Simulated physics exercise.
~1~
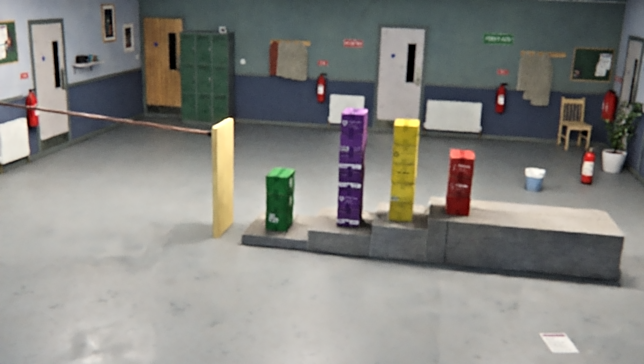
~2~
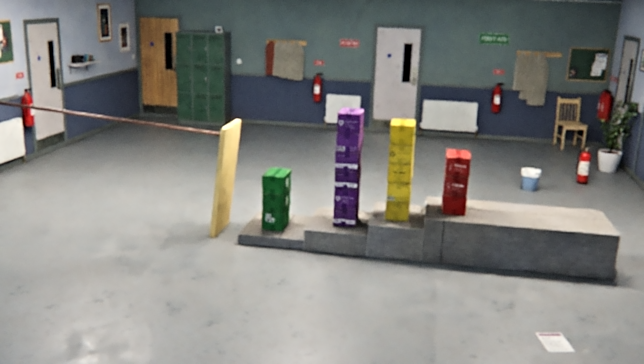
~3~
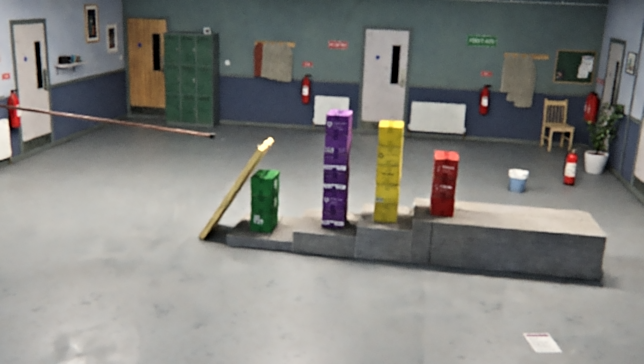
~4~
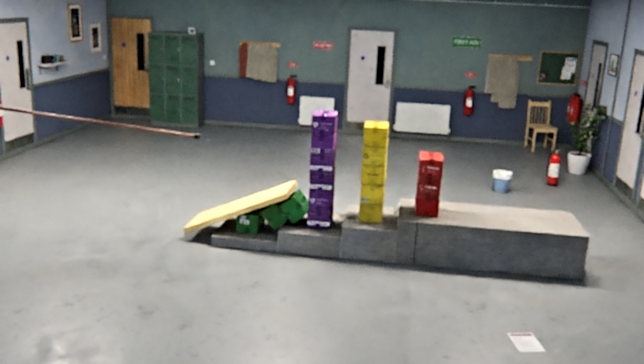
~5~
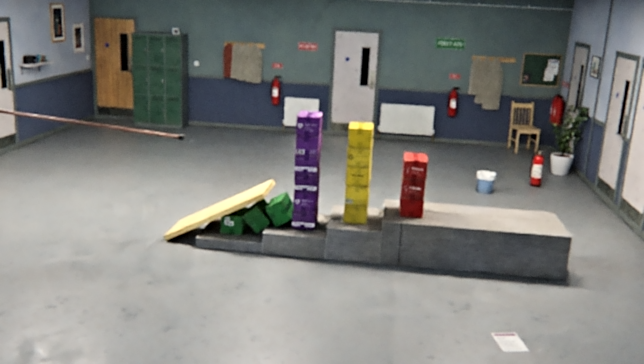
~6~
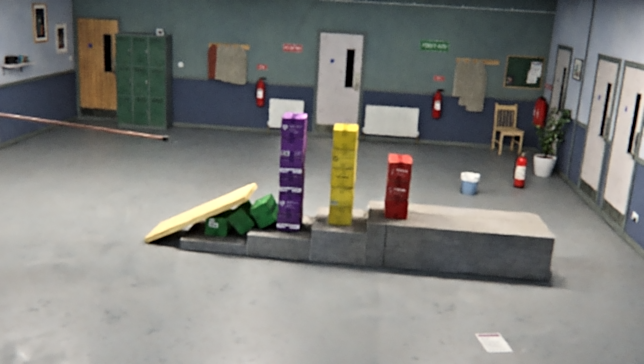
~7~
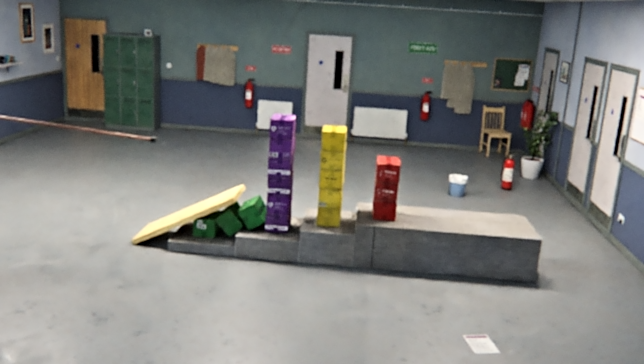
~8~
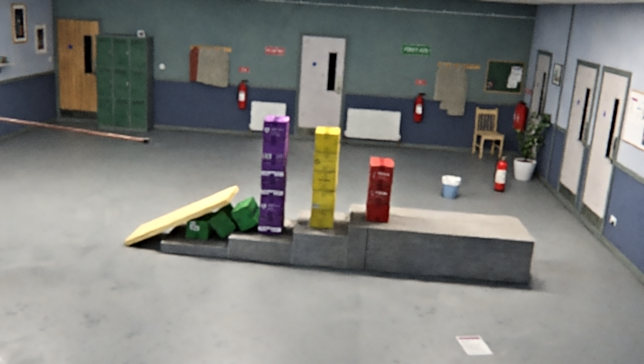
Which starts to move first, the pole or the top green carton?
The pole starts to move first, and the top green carton moves only later, once the board comes down on its stack.
